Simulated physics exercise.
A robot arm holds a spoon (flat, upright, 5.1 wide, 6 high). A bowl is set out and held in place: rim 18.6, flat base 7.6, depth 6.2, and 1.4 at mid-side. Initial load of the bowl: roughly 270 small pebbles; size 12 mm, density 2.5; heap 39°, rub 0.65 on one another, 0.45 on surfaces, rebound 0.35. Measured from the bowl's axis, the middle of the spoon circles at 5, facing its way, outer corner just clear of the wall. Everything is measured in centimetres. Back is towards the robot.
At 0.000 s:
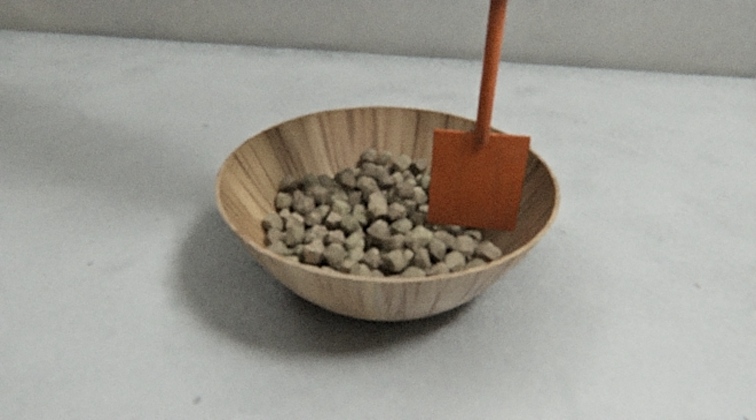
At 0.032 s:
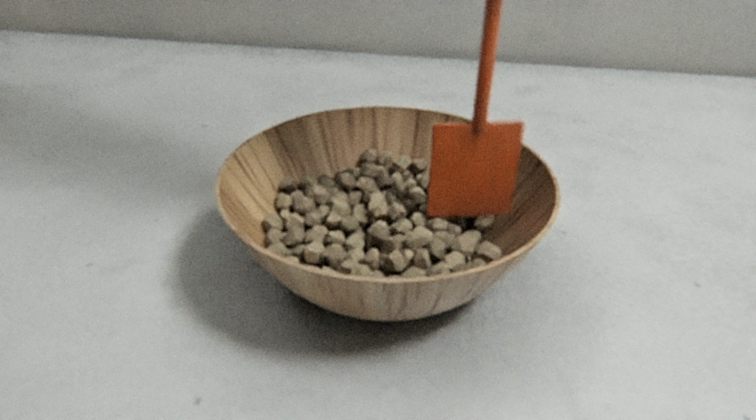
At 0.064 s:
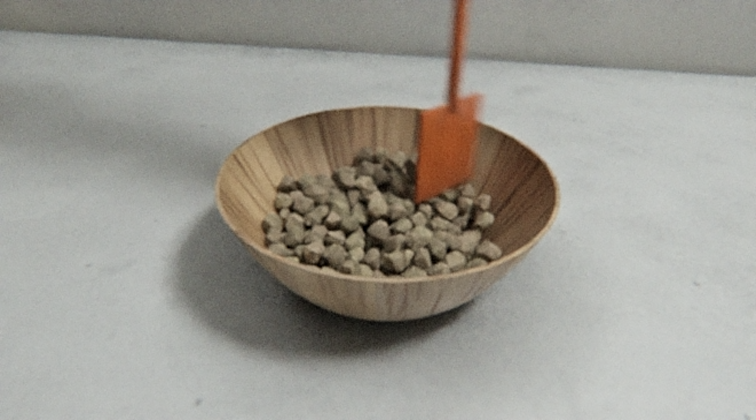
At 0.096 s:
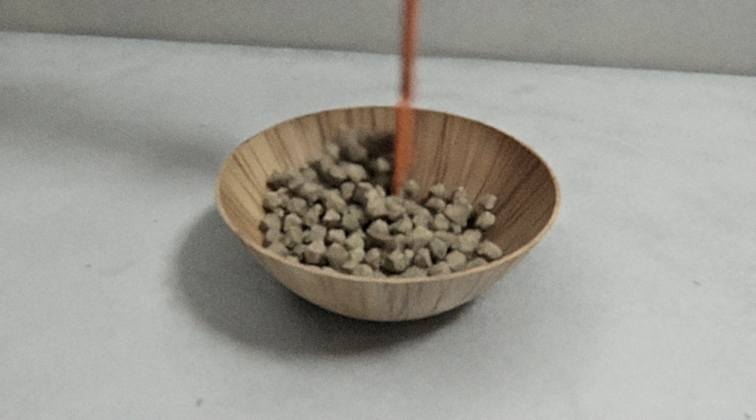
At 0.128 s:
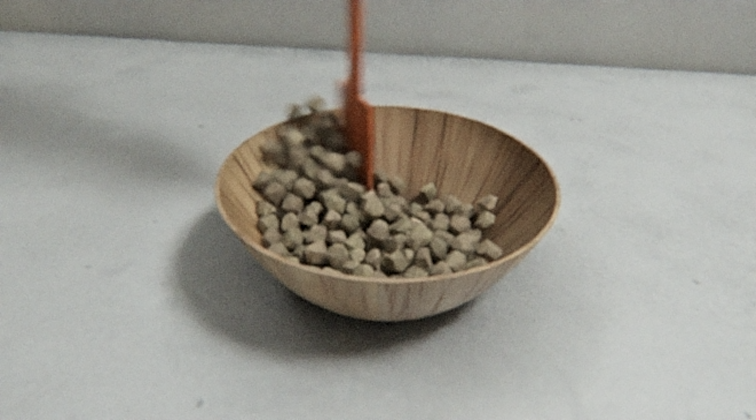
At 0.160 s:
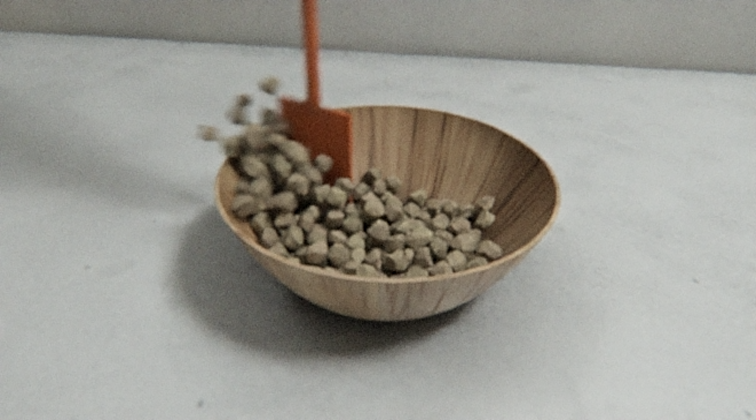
On a pale grey surface, a striped wooden bowl holds small brownish pebbles, with an orange square-bladed tool upright at its right side. The blade turns and sweeps around the back of the bowl to the left, pushing pebbles into a rising heap, and several fly up above the left rim.
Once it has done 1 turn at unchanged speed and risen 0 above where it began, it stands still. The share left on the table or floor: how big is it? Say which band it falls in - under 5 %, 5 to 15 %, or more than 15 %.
It falls above 15 %.
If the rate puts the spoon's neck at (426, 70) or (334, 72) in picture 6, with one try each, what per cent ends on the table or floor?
It comes to roughly 15 per cent and then 25 per cent.
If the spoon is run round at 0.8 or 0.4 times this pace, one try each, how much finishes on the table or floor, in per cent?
I'd expect about 30 per cent, then about 5 per cent.
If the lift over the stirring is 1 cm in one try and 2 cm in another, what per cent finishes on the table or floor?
I'd say some 15 per cent, and some 5 per cent.
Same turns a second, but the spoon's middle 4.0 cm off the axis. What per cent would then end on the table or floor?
That would make it around 45 percent.
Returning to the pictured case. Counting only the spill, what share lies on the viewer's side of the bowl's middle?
Around 60 %.
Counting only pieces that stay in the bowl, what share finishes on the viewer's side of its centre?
Close to 40 in a hundred.
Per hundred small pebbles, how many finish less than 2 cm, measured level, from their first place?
Result: Close to 45 per cent of the load.
By 0.23 s, 229° round, highest piece 11 above the table; 249 in the bowl, 21 in flight or on the tool.
By 0.29 s, 301° round, highest piece 11 above the table; 230 in the bowl, 4 on the table or floor, 36 in flight or on the tool.
By 0.52 s, 0° round, highest piece 5 above the table; 205 in the bowl, 65 on the table or floor.
By 1.22 s, 0° round, highest piece 5 above the table; 205 in the bowl, 65 on the table or floor.
Final count, 205 in the bowl, 65 on the table or floor. That is 24 % on the table or floor.
